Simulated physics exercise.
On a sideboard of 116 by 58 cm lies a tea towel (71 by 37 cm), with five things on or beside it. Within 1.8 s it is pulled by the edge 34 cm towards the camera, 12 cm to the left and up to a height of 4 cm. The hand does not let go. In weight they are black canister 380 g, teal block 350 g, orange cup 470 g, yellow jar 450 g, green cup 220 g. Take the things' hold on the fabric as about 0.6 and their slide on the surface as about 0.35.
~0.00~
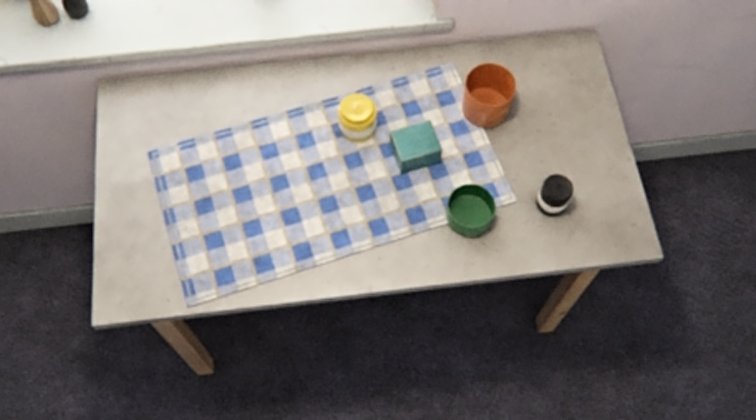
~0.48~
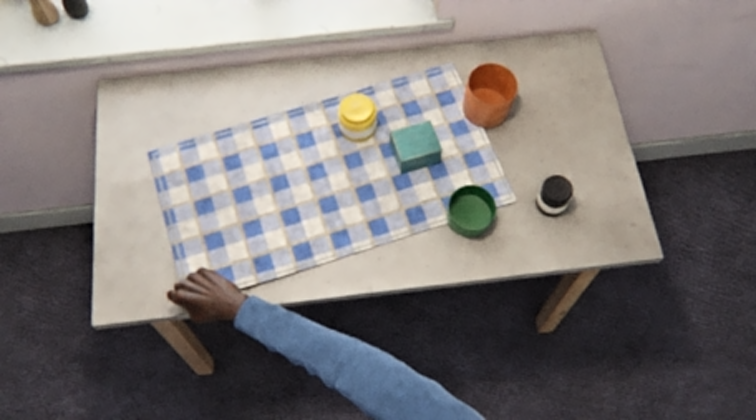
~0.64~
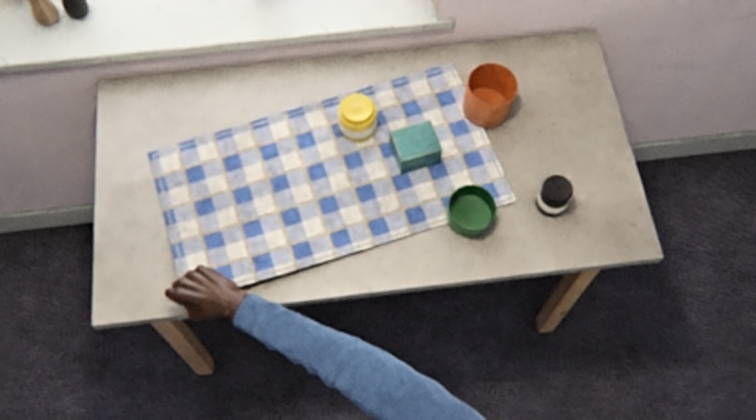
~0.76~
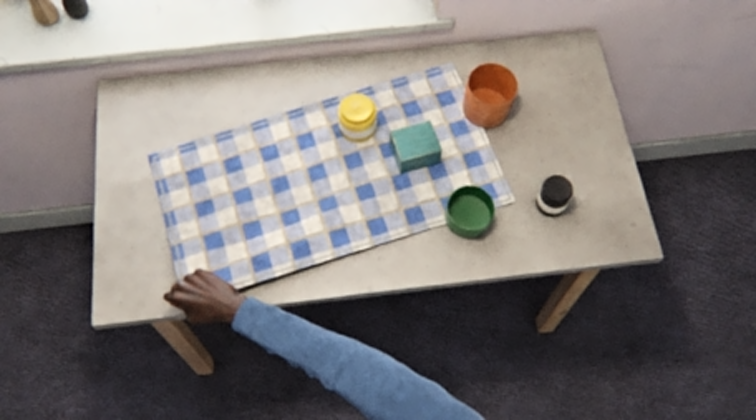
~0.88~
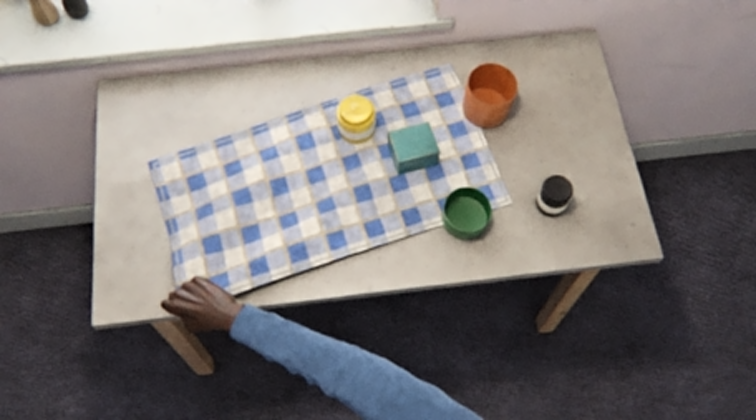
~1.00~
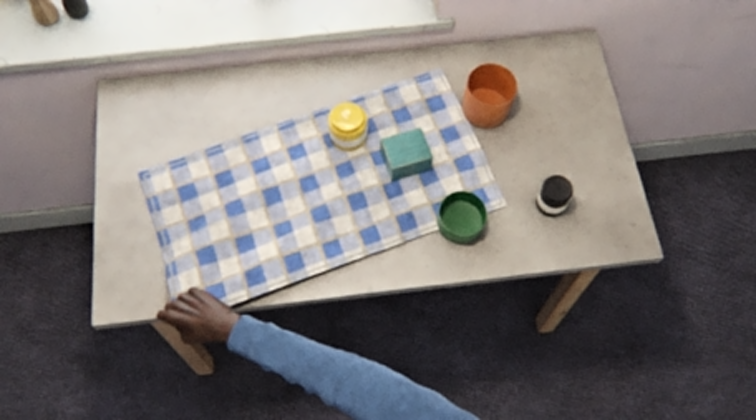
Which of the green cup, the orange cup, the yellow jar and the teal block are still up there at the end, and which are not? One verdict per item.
In order: The green cup fails to stay up; the orange cup fails to come off; the yellow jar fails to come off; the teal block fails to come off.
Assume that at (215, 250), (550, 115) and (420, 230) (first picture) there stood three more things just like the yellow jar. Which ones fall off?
First leaves the top, second keeps its place, third leaves the top.
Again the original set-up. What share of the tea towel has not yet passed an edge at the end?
Near 50 in a hundred.
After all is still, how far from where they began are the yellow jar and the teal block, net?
I'd put the yellow jar near 35 cm and the teal block near 30 cm.
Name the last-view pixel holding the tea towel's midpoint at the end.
(241, 303) or thereabouts.
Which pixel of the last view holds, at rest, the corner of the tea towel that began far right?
It settles at roughly (335, 149).
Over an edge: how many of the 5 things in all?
Total: 1.
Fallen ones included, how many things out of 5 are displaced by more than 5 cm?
Counted result: 3.
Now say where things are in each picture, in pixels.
The first frame shows green cup (472, 205); orange cup (491, 84); yellow jar (357, 107); teal block (416, 140); tea towel corners (188, 307) (148, 152) (452, 63) (516, 201).
The second frame shows tea towel corners (148, 152) (452, 63); grip (186, 304).
The third frame shows tea towel corners (148, 153) (452, 63); grip (184, 303).
The fourth frame shows tea towel corners (148, 156) (452, 63); grip (183, 306).
The fifth frame shows teal block (414, 141); green cup (467, 208); tea towel corners (148, 162) (450, 64); grip (181, 314).
The sixth frame shows green cup (463, 212); orange cup (492, 84); yellow jar (347, 116); teal block (407, 148); tea towel corners (138, 173) (441, 69) (507, 205); grip (177, 324).
At 1.4 s, 90 % of the tea towel is still over the top; yellow jar 12 cm off its start, teal block 10 cm off its start, green cup 8 cm off its start.
At 1.7 s, 75 % of the tea towel is still over the top; yellow jar 23 cm off its start, teal block 20 cm off its start, green cup 16 cm off its start.
At 2.1 s, 55 % of the tea towel is still over the top; yellow jar 32 cm off its start at (257, 217), teal block 27 cm off its start at (330, 232), green cup 23 cm off its start at (400, 290).
At 2.4 s, 50 % of the tea towel is still over the top; yellow jar 36 cm off its start, green cup over the edge, teal block 31 cm off its start.
At 4.0 s, 50 % of the tea towel is still over the top; yellow jar 36 cm off its start at (245, 235), green cup over the edge, teal block 31 cm off its start at (321, 246), orange cup 0 cm off its start at (491, 85).
